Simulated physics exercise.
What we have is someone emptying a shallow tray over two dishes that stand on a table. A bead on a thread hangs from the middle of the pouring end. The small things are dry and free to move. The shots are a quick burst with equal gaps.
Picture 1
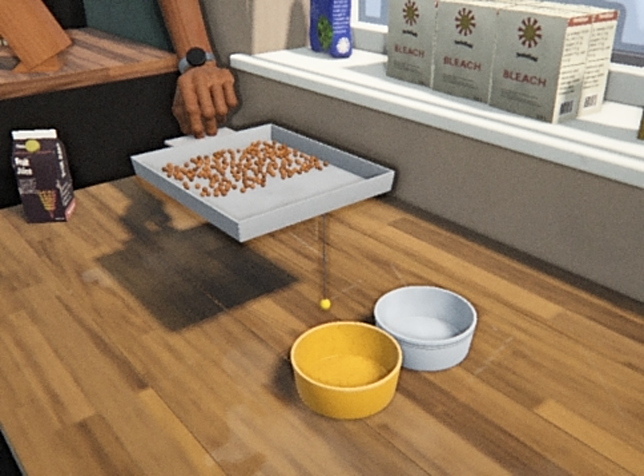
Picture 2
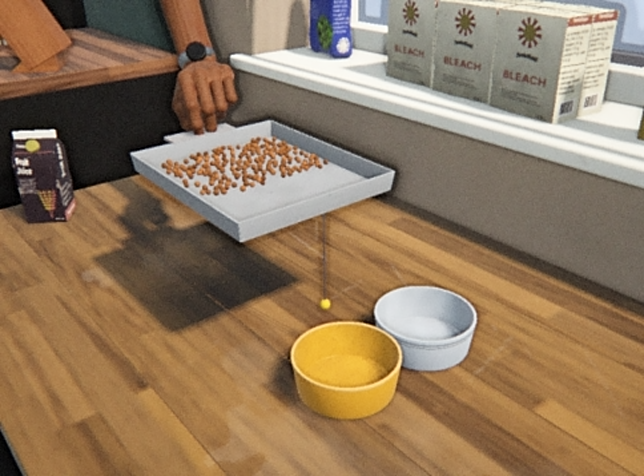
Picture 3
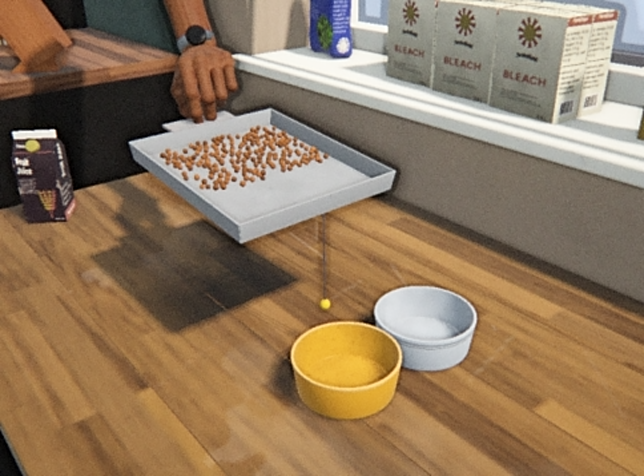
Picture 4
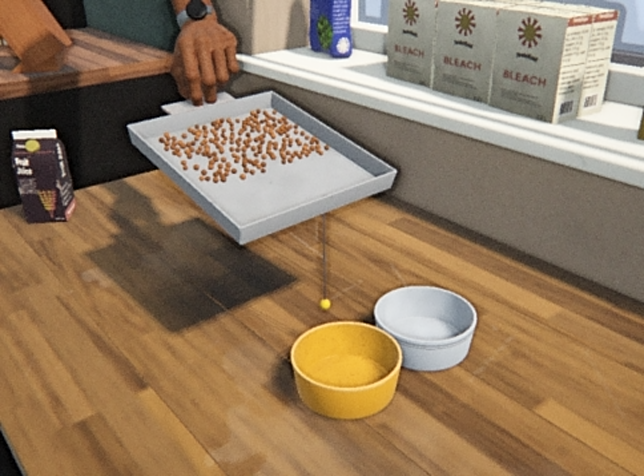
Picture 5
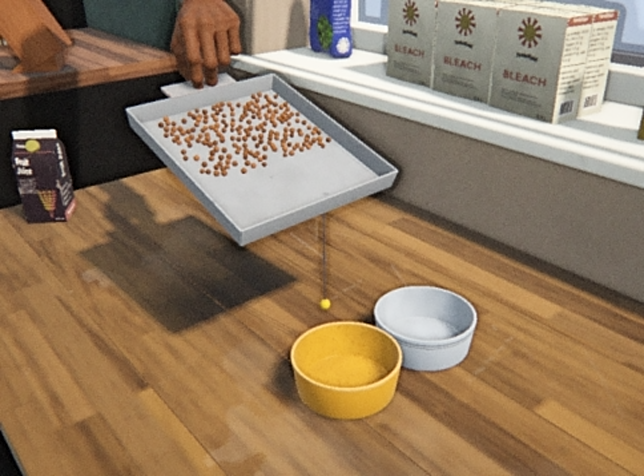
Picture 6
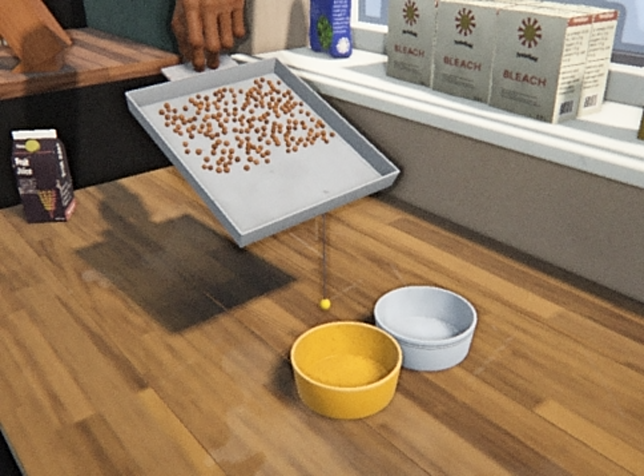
We see a hand hold a shallow grey tray of small brown balls above a yellow bowl and a pale one, then steadily lift the back end, steepening the tray's slope while a yellow bead hangs beneath the front edge.
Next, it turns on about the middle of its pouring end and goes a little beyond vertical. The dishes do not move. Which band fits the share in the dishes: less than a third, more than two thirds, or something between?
In the dishes lies from one third to two thirds of it.
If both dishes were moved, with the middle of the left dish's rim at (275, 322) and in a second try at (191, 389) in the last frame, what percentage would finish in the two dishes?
Roughly 0 per cent, and 60 per cent.
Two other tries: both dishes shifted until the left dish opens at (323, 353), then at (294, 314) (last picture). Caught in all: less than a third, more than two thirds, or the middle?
The first try: Over two thirds. The second: Less than a third.
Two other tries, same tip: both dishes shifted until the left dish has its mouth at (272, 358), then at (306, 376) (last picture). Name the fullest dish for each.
The first try: Left. The second: Left.
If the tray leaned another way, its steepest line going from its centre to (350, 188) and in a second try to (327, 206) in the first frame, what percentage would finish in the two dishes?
In turn 20 and 90 in a hundred.
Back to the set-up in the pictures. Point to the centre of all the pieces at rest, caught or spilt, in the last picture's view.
At about (333, 388).
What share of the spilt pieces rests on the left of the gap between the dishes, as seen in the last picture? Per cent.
Some 90 per cent.
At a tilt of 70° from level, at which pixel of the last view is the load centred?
Roughly at (299, 222).
Just after the last frame, tray tipped steeply; the larger part on the tray; just a few in the left dish; roughly a quarter in the air.
A moment on, tray tipped past a quarter turn; roughly a third on the tray; roughly a quarter in the left dish; just a few in the right dish; roughly a quarter outside both; roughly a quarter in the air.
Further on, tray tipped past a quarter turn; roughly half in the left dish; about a tenth in the right dish; roughly half outside both.
When it is over, tray tipped past a quarter turn; roughly half in the left dish; about a tenth in the right dish; roughly half outside both.
